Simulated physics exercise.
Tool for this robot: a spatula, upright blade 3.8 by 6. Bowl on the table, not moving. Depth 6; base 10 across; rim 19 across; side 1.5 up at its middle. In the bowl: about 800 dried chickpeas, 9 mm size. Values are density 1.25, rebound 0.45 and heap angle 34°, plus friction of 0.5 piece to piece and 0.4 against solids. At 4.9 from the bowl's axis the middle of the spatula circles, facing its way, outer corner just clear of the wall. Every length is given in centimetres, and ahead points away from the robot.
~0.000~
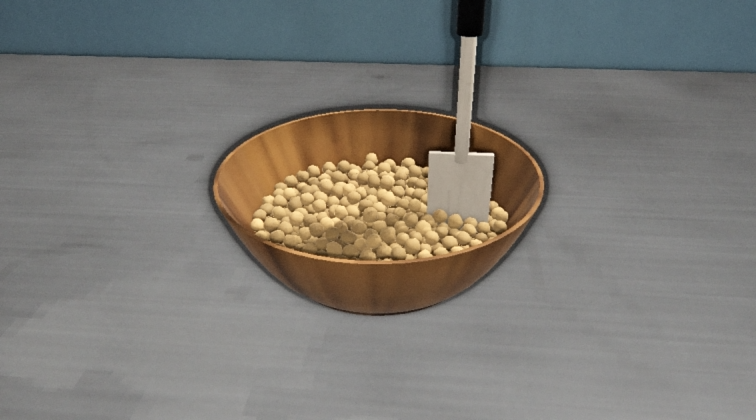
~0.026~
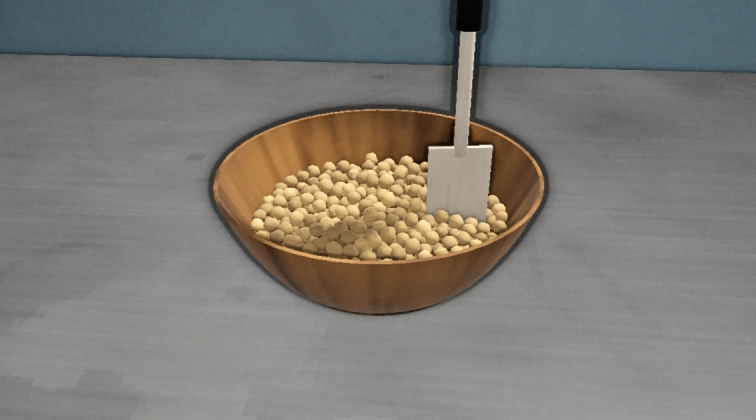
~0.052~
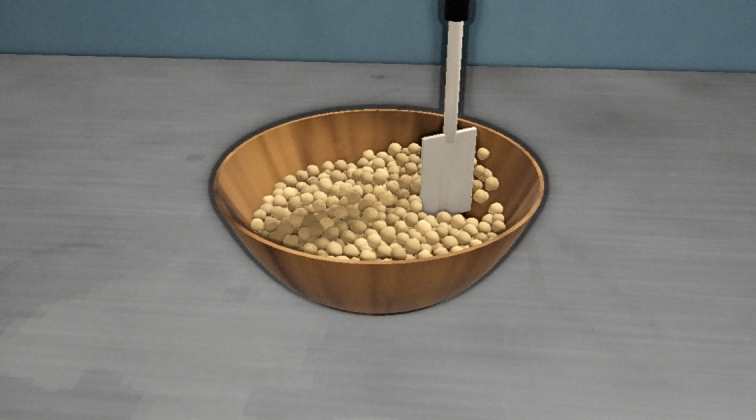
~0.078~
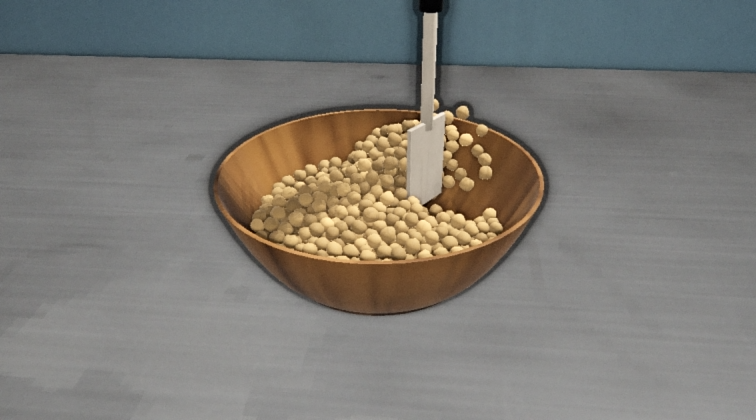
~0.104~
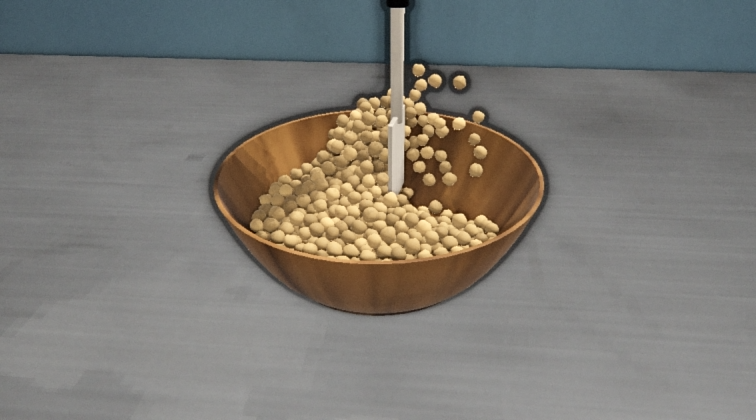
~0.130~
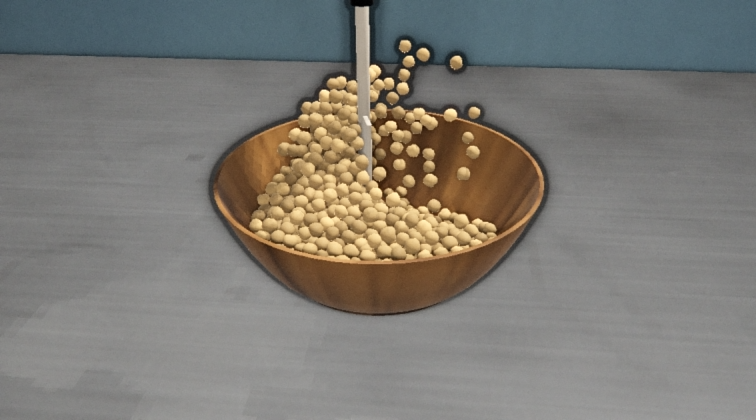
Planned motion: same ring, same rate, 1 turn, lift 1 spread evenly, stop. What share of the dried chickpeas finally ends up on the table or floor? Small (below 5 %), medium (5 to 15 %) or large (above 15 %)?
It is large.
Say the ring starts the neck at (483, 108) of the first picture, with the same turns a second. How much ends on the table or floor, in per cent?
About 15 percent ends up on the table or floor.
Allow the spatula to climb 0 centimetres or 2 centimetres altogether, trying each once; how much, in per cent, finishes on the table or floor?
Near 35 in a hundred, then 25 in a hundred.
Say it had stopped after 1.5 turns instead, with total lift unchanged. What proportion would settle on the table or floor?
About 35 per cent.
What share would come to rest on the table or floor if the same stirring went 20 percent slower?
That would be some 25 percent.
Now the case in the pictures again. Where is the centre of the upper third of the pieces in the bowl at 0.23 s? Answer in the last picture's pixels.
Near (289, 209).
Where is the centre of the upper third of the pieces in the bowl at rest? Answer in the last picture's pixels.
(425, 203).
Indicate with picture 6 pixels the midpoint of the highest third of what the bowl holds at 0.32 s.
I'd point to about (433, 238).
After 0.23 s, 200° round, highest piece 11 above the table; 718 in the bowl, 1 on the table or floor, 81 in flight or on the tool.
After 0.32 s, 294° round, highest piece 12 above the table; 624 in the bowl, 74 on the table or floor, 102 in flight or on the tool.
After 0.57 s, 0° round, highest piece 5 above the table; 556 in the bowl, 244 on the table or floor.
After 1.27 s, 0° round, highest piece 5 above the table; 556 in the bowl, 244 on the table or floor.
At rest, 556 in the bowl, 244 on the table or floor. That is 30 % on the table or floor.
